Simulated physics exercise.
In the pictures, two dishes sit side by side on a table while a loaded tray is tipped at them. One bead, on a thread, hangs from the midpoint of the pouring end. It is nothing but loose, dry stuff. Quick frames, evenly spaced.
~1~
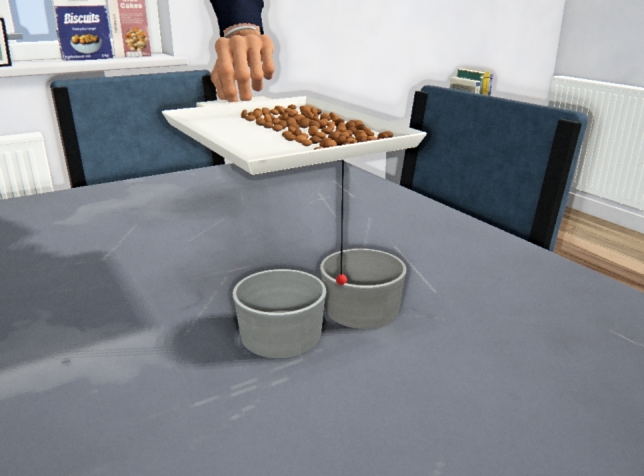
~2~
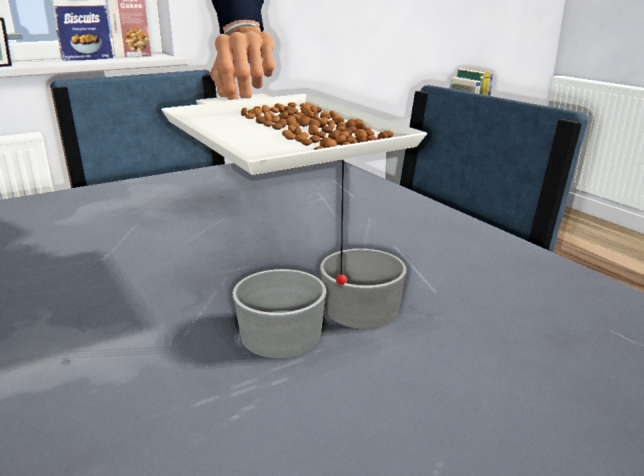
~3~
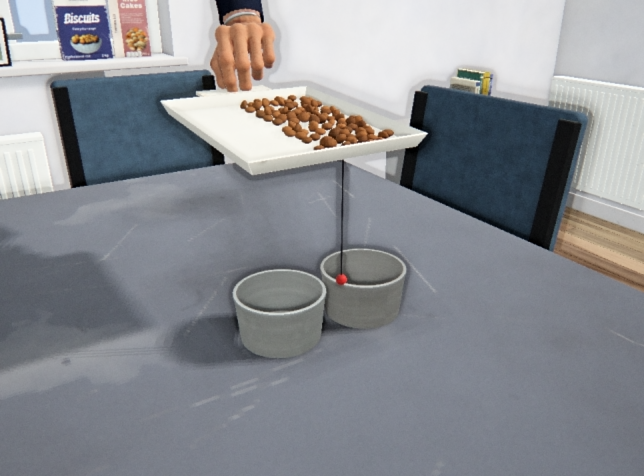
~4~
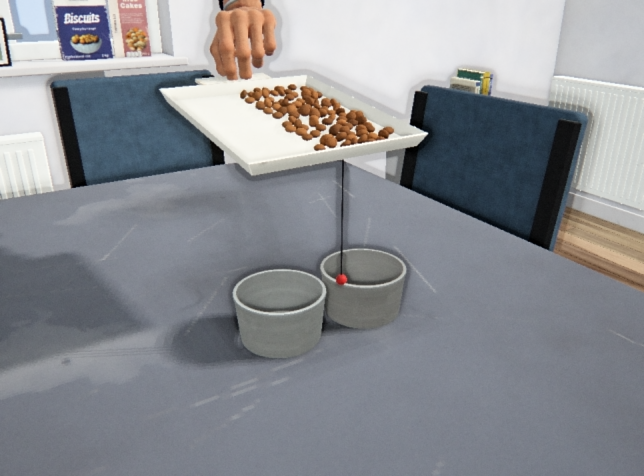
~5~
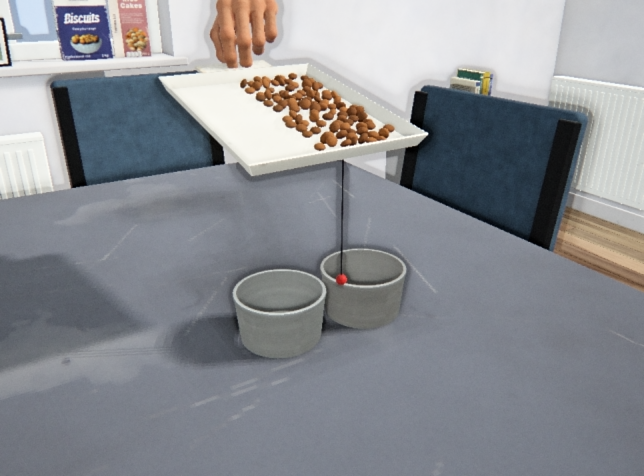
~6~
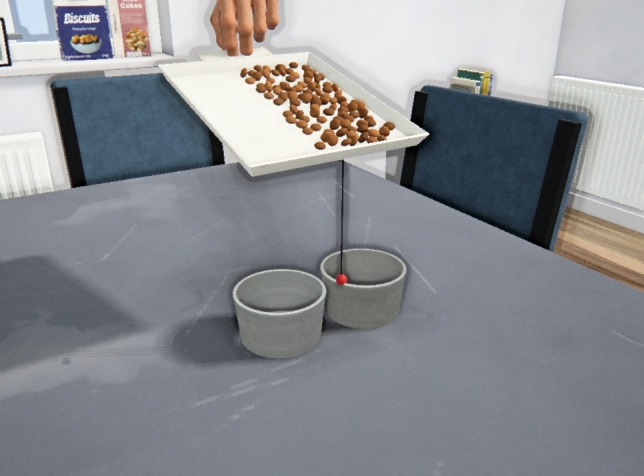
The footage shows a hand at the far side of a white tray of brown kibble above two grey dishes on a table, gradually raising that side so the tray tilts slightly, while the dishes and hanging red bead stay still.
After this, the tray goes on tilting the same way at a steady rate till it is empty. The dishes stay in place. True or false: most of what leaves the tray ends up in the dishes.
False.
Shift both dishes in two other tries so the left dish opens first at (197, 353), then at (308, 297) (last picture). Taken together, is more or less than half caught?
In order, they'd catch a minor share, and next a minor share.
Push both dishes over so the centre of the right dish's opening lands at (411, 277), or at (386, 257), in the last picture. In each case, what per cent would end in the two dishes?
About 40 and 0 per cent respectively.
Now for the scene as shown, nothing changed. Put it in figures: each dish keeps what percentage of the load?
0 per cent goes to the left dish and 0 per cent to the right dish.
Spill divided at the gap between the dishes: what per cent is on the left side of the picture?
Estimate: Near 30 per cent.
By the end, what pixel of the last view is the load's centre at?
Somewhere around (384, 371) in the last picture.
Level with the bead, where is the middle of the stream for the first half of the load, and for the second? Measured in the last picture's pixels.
Near (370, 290) to start, and near (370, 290) afterwards.
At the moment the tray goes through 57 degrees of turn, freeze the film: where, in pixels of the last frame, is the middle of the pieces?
Roughly (357, 147).
Just after the last frame, tray tipped steeply; the larger part on the tray; just a few outside both; roughly a quarter in the air.
A moment on, tray tipped right over; just a few on the tray; roughly two thirds outside both; roughly a quarter in the air.
Further on, tray tipped past a quarter turn; every one outside both.
When it is over, tray tipped past a quarter turn; not one in the left dish; not one in the right dish; every one outside both.
